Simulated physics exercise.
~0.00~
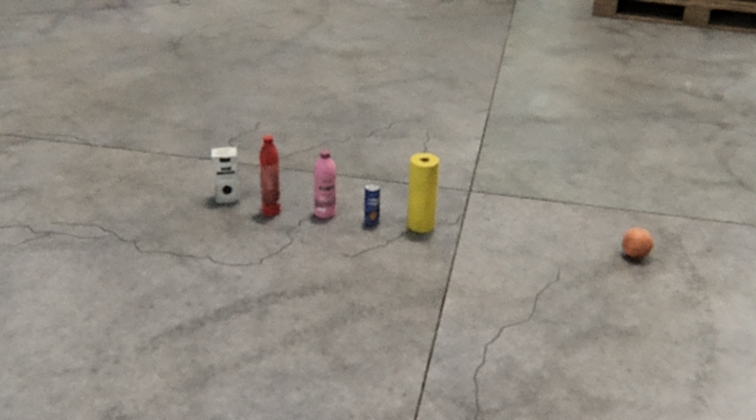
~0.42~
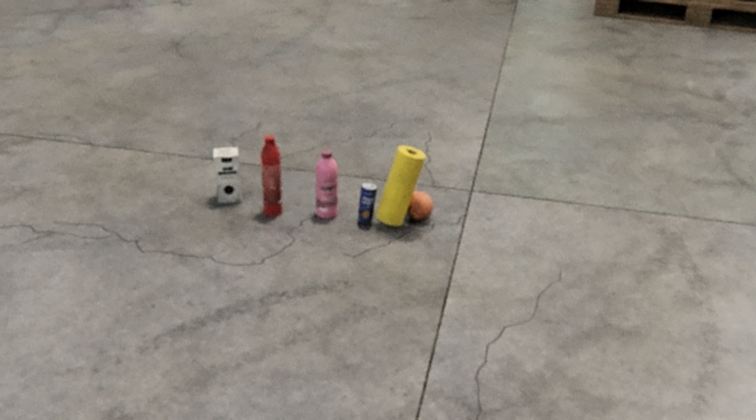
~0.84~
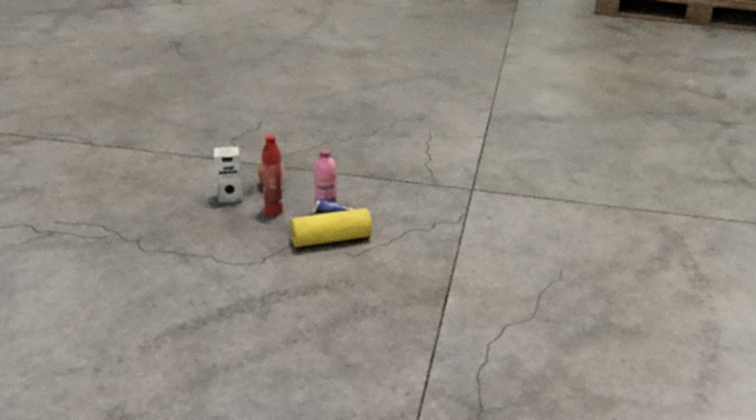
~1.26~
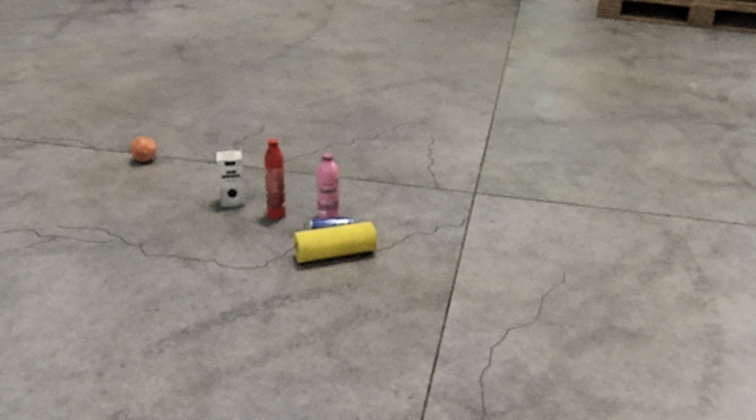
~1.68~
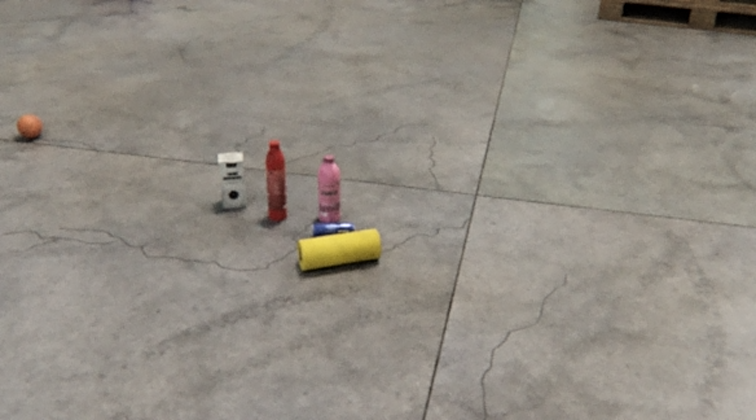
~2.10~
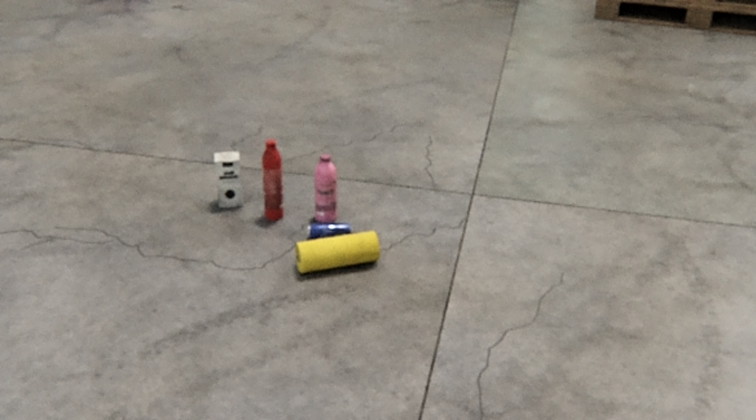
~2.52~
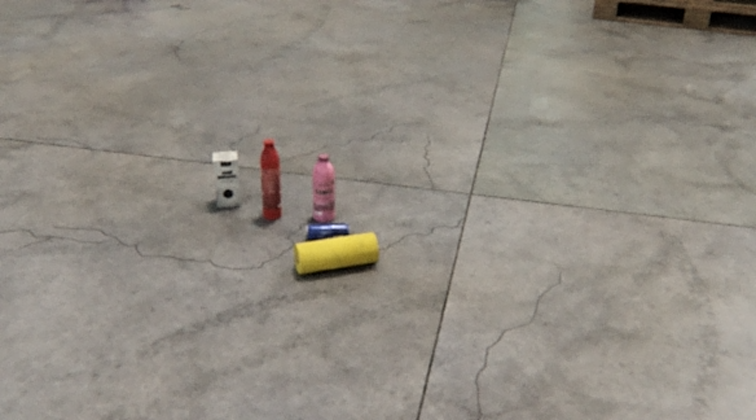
To begin with, a white carton, a red bottle, a pink bottle, a blue can and a tall yellow roll stand in a row on a cracked concrete floor, with an orange ball off to the right. The ball moves left and reaches the yellow roll, which leans over toward the can. Both the roll and the can topple onto their sides in front of the pink bottle. The ball carries on leftward past the carton and leaves view at the left. The carton and both bottles remain upright, while the roll and can lie on the floor.
